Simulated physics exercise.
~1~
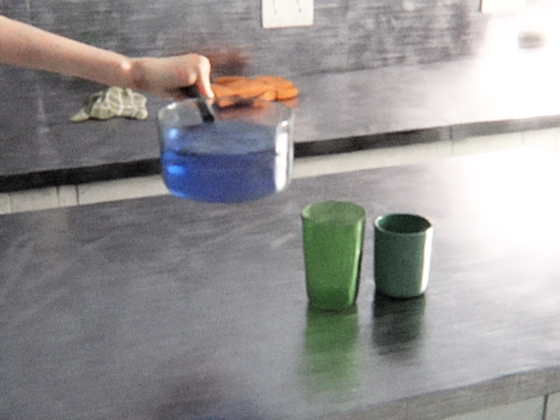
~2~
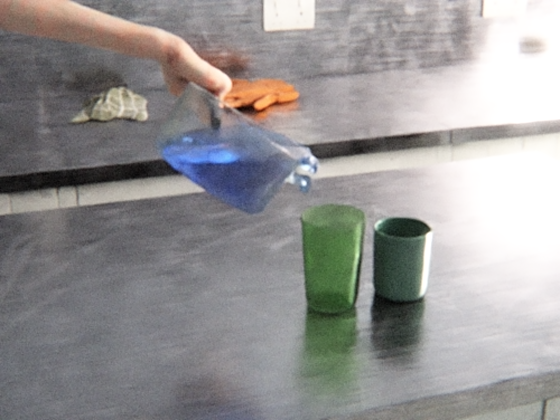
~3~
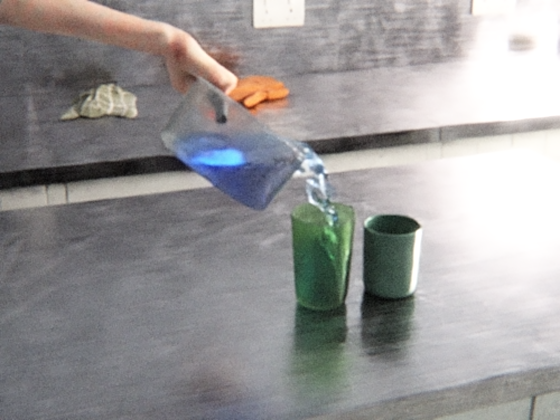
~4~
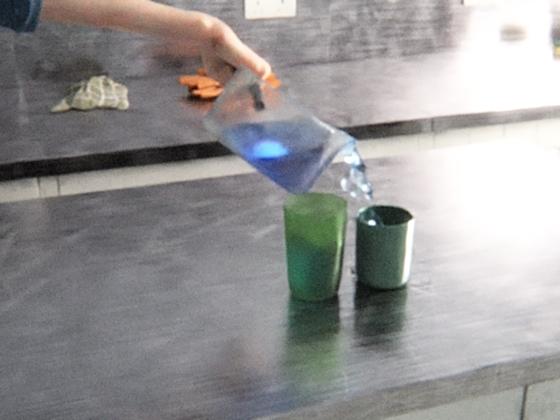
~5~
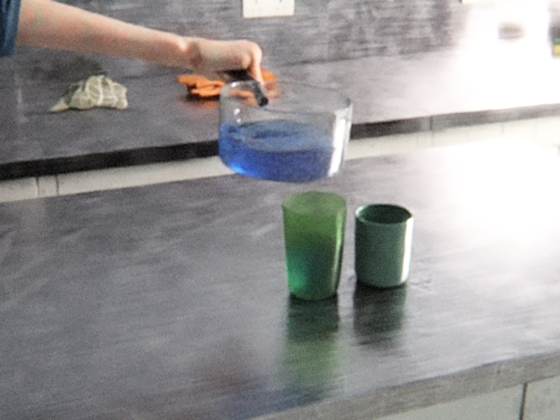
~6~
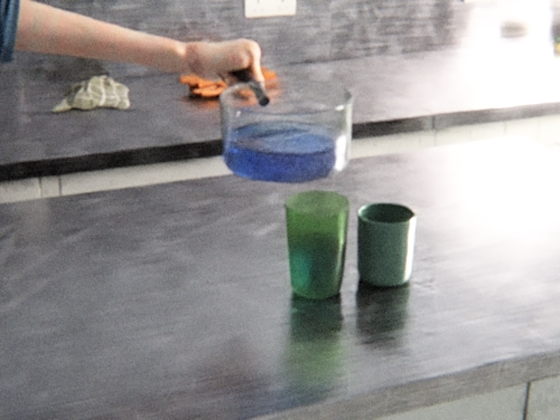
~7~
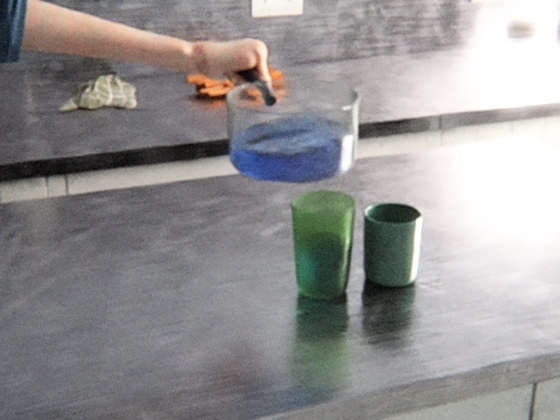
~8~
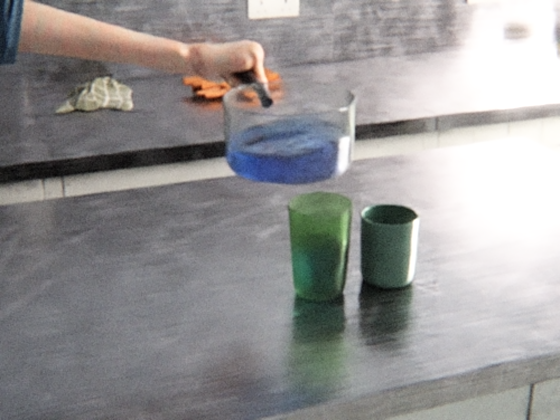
At first, a hand holds a small clear pot of blue liquid above a dark worktop, where a green drinking glass stands to the left of a shorter, darker green mug. The hand tips the pot to the right, and liquid starts to spill from its rim. The stream falls into the drinking glass, then shifts rightwards with the pot until it falls towards the mug. The pot swings back level and the pouring stops. Finally, the hand keeps the pot nearly still above the glass and mug, with some blue liquid left in it.
